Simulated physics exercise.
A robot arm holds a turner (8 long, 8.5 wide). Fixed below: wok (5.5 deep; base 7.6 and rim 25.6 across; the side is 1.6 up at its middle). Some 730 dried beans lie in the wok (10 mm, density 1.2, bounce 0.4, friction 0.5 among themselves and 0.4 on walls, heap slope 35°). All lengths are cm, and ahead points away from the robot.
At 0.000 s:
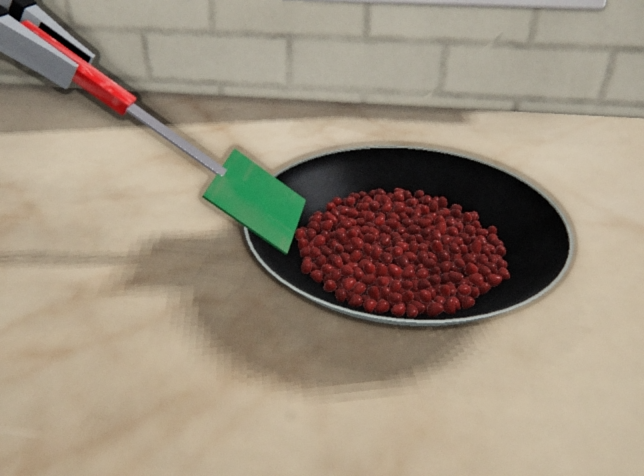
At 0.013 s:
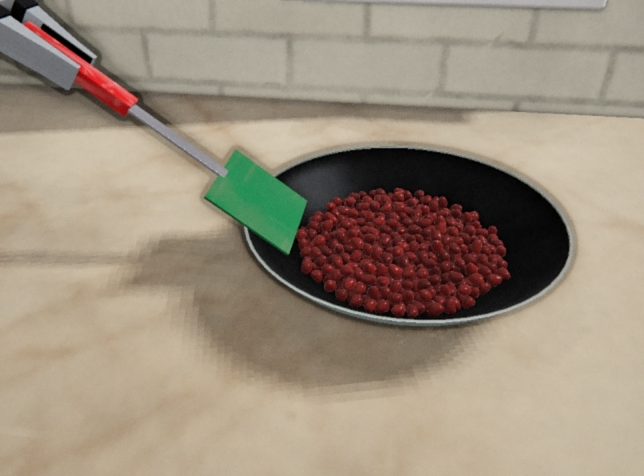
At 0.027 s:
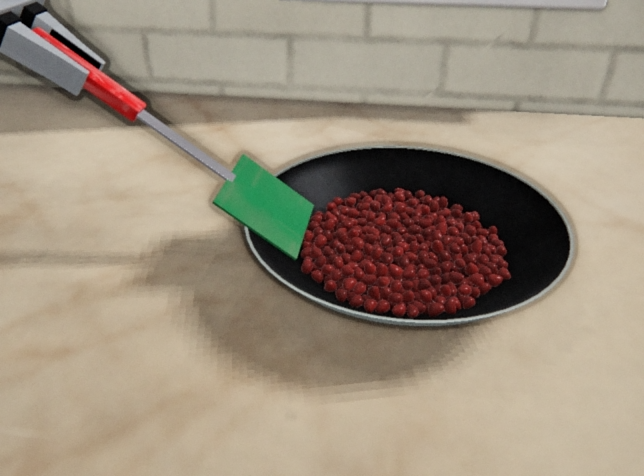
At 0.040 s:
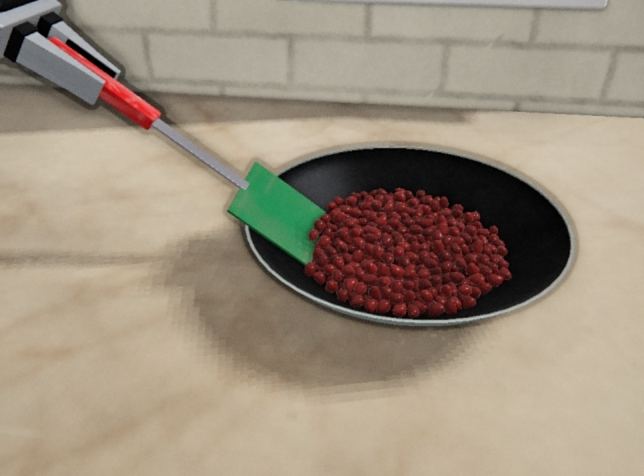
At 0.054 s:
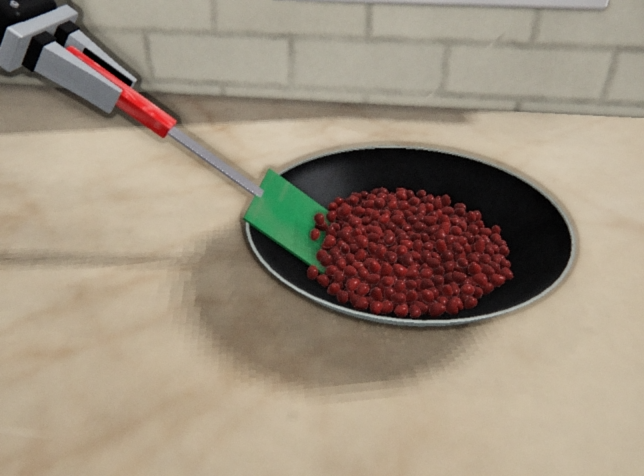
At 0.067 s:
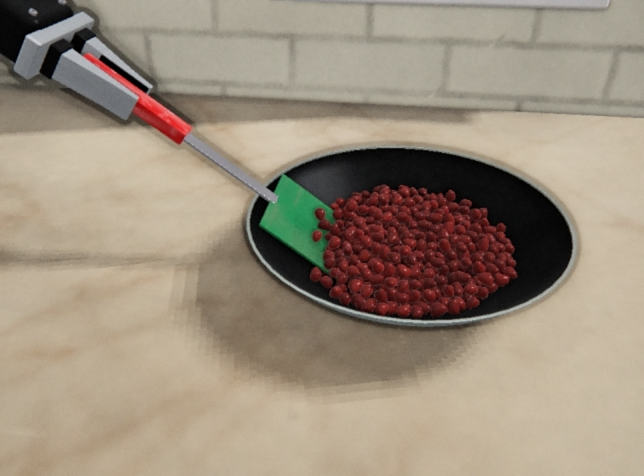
A green turner held by a robot arm slides rightward into red beans in a black pan.
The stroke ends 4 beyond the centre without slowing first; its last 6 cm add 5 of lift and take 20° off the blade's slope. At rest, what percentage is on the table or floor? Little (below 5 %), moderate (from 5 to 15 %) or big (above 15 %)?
Share on the table or floor: Moderate (from 5 to 15 %).
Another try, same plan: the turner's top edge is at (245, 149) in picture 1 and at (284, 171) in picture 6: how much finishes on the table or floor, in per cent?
About 0 per cent.
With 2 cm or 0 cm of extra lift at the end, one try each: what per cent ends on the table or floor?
About 0 and 10 per cent.
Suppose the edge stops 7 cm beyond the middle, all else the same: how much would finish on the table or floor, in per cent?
In that case some 25 per cent.
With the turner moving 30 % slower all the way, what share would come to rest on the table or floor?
Then about 0 per cent.
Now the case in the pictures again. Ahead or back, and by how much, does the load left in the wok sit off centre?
Some 4.5 cm ahead.
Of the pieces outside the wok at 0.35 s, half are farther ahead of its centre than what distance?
About 18 cm.
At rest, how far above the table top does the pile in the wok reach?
Some 7.0 cm.
After 0.10 s, sloping 36°, highest piece 6 above the table; 733 in the wok.
After 0.13 s, sloping 28°, highest piece 7 above the table; 733 in the wok.
After 0.35 s, sloping 17°, highest piece 8 above the table; 667 in the wok, 44 on the table or floor, 22 on the blade or in flight.
After 1.40 s, sloping 17°, highest piece 7 above the table; 664 in the wok, 69 on the table or floor.
In the end, 664 in the wok, 69 on the table or floor. That is 9 % on the table or floor.
